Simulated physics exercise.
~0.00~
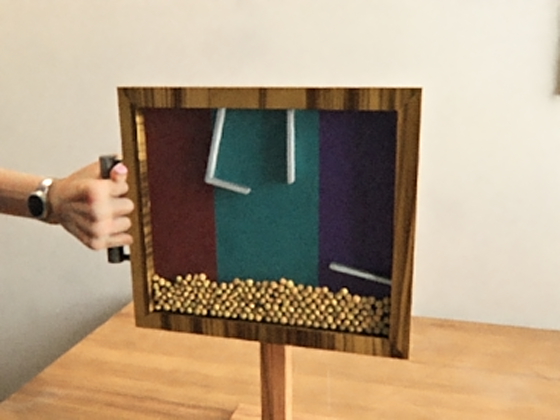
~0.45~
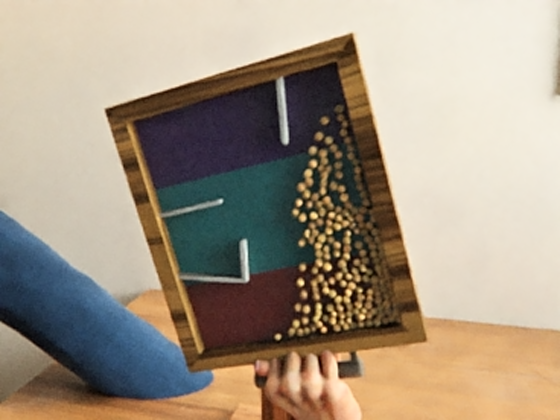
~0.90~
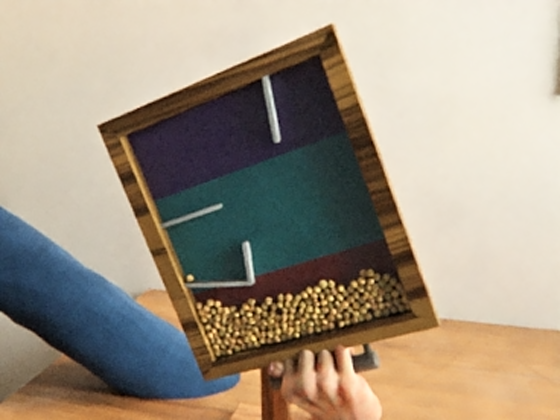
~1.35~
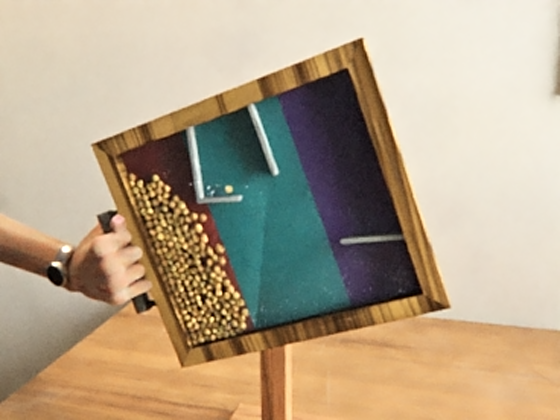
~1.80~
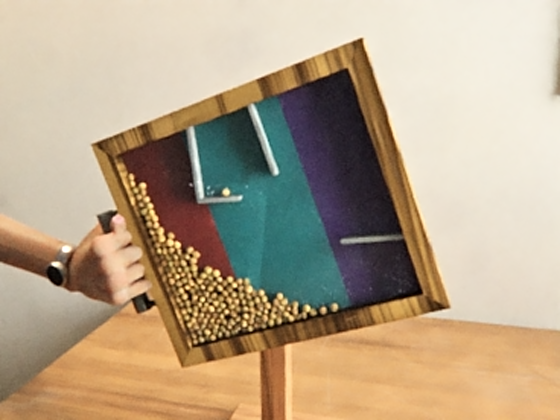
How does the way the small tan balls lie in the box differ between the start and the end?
At the start they lay in a fairly even layer right across the bottom of the box. By the end most of them were heaped in the lower left corner, sloping up the left side and thinning out along the bottom towards the right.
A hand turned a wooden-framed box of small tan balls anticlockwise until its handle was at the bottom, and the balls poured into the red end. It then swung the box most of the way back, leaving them heaped towards the lower left corner.
